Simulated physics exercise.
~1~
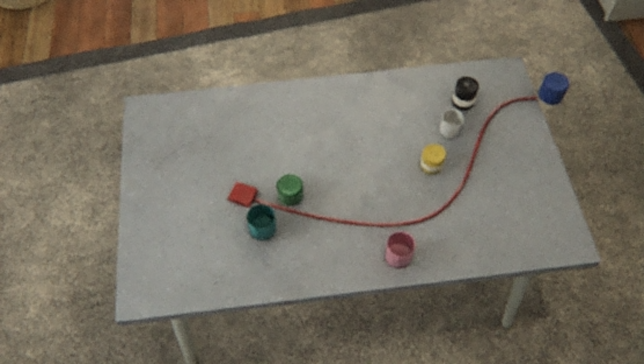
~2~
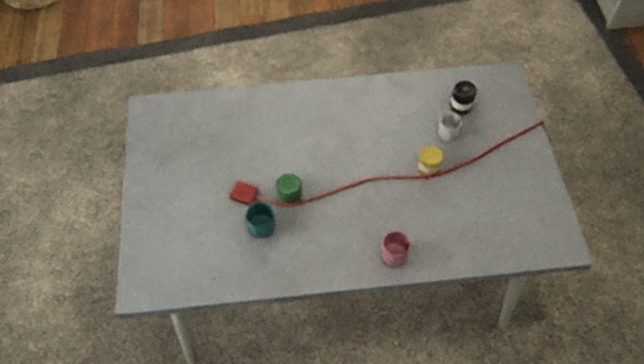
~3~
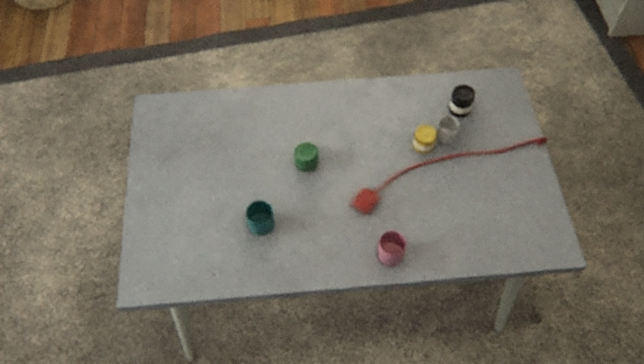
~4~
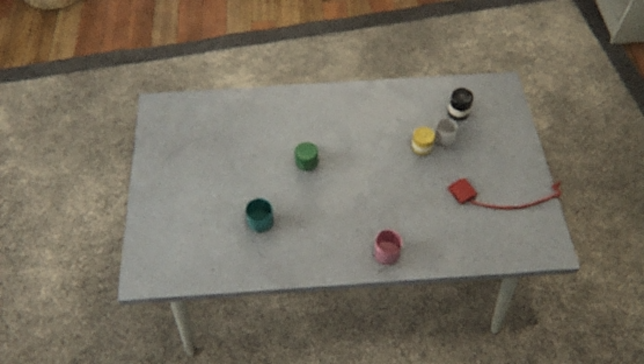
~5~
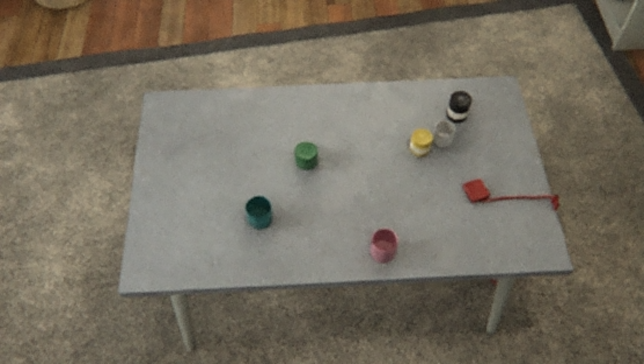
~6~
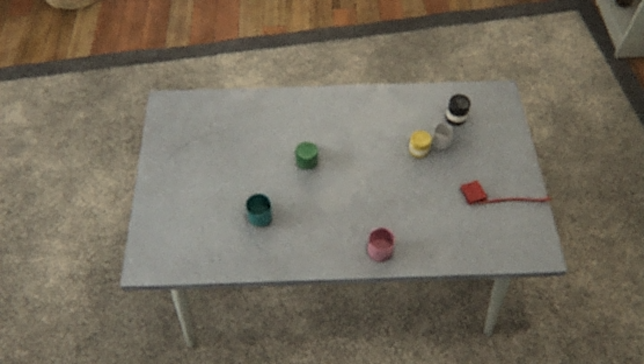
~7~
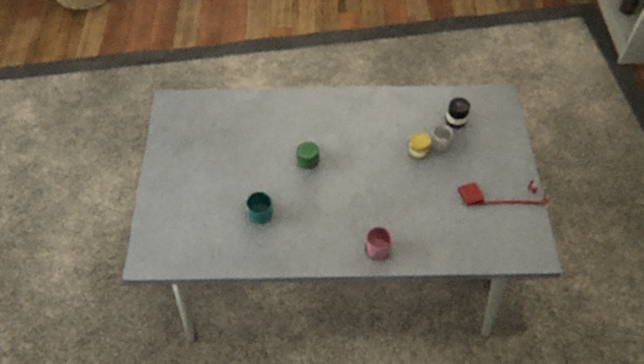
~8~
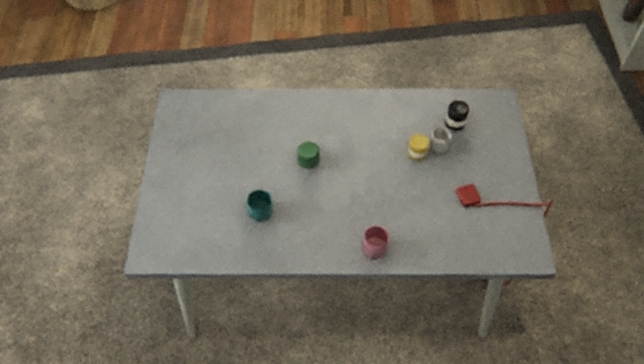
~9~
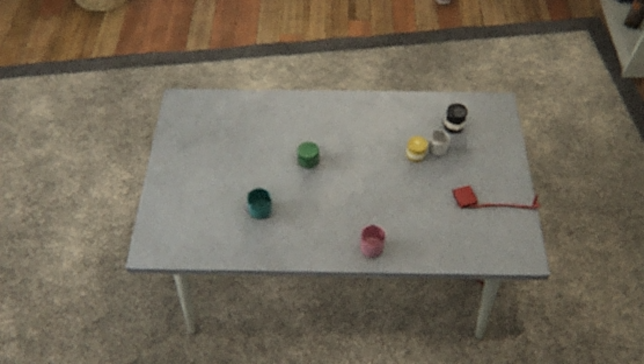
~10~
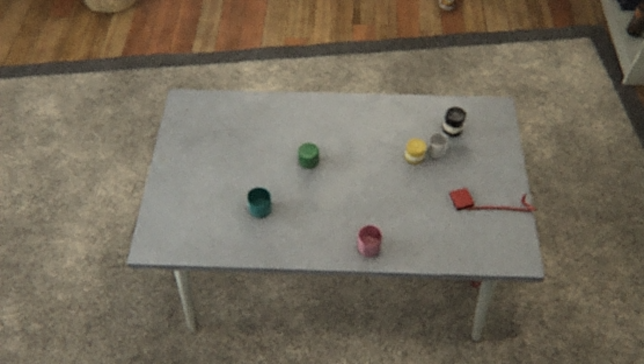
We see a red cable linking a small red block to a blue canister at a gray table's right edge; the canister drops out of sight, the cable pulls taut, nudging a green tub and yellow canister slightly, and the block slides far right, stopping near the edge, still on top.
